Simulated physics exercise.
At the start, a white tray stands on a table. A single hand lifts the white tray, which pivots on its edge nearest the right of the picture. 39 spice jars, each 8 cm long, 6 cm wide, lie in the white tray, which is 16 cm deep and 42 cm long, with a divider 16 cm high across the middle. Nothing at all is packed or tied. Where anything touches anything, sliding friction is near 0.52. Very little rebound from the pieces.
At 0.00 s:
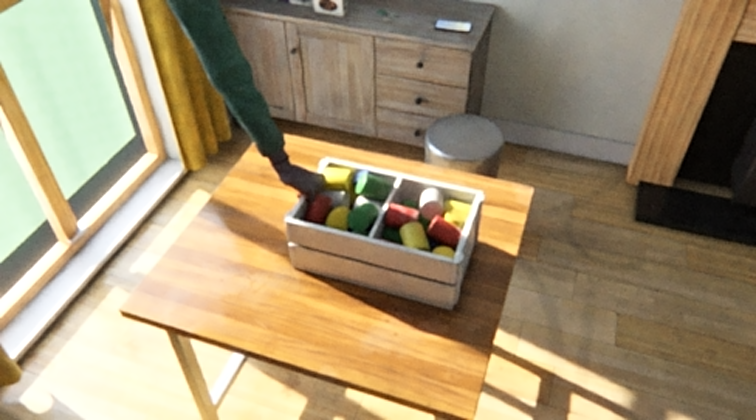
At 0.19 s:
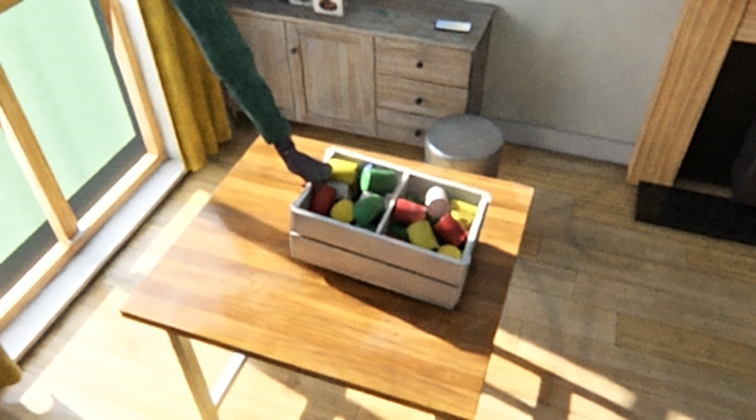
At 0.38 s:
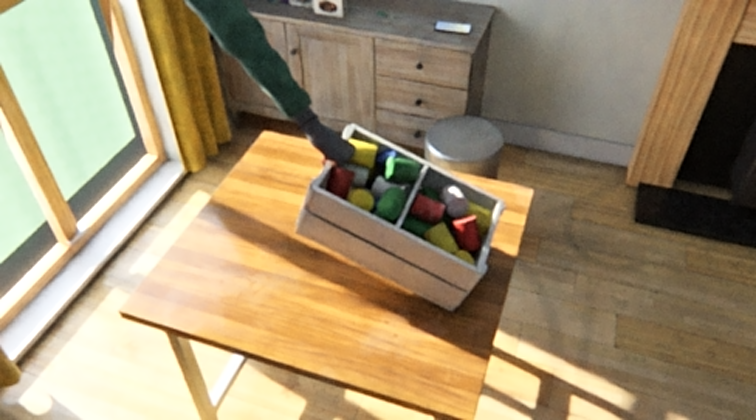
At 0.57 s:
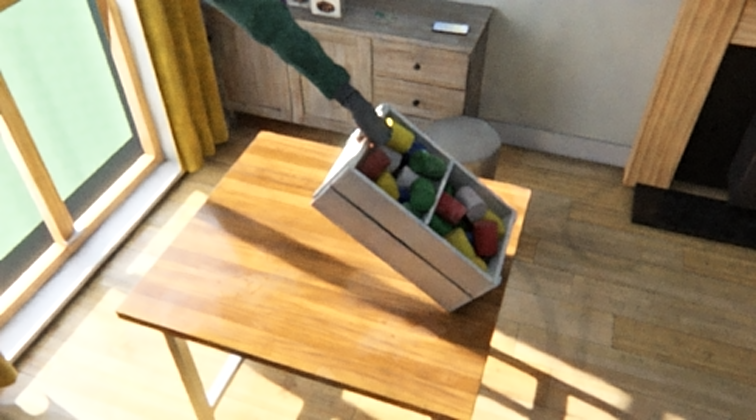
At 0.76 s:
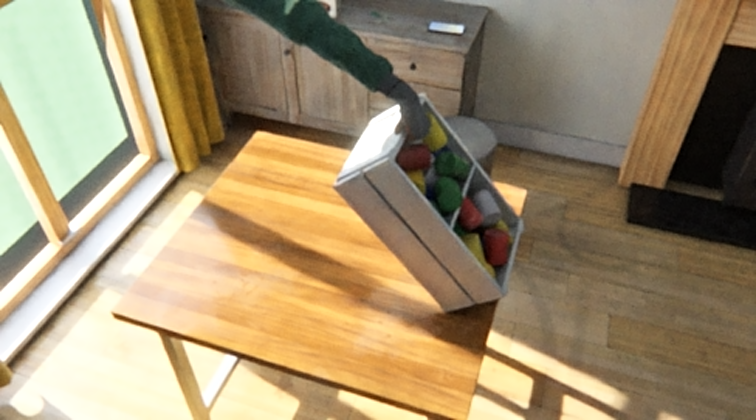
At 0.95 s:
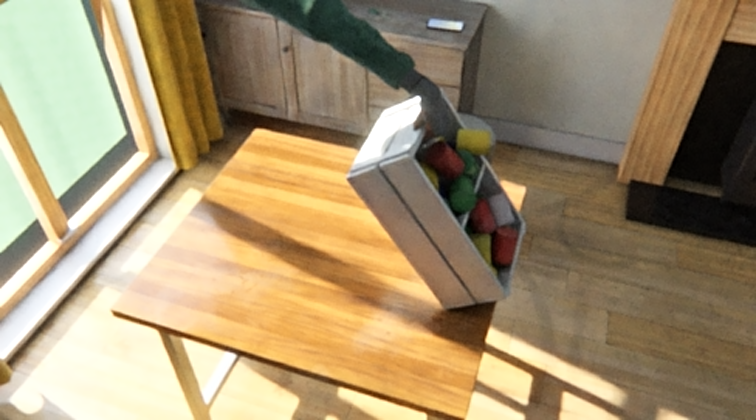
An arm in a green sleeve and dark glove reaches over a wooden table in a sunlit room, seen from above, with a window and yellow curtain at left, drawers behind and a fireplace at right. A whitish divided box on the table holds red, yellow, green and pale jars. The hand raises its left end, tilting it steeply onto its right edge, while the view stays nearly still.
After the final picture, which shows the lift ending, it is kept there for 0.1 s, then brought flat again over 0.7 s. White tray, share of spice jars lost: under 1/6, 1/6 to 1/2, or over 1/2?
It is going to drop under one in six of its pieces.
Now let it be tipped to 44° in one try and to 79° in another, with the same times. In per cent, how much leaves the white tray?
Close to 10 and 20 %, in that order.
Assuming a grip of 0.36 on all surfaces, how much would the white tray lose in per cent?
White tray 0 per cent.
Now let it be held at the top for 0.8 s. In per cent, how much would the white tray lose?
In that case the white tray sheds 10 percent of its load.
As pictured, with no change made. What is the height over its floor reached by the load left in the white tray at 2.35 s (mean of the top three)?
Around 18 centimetres high.
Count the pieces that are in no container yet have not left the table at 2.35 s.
The number is some 0.
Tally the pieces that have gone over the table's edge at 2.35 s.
About 1.
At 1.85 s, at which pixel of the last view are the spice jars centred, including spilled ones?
Centre: About (392, 233) px.
After 1.17 s, tilt 51°; white tray 39 in, 0 out.
After 1.45 s, tilt 22°; white tray 38 in, 1 out.
After 1.85 s, tilt 0°; white tray 38 in, 1 out.
Outcome (at 2.35 s), white tray 38 in, 1 out. Asked share, 1 of 39, 3 per cent.
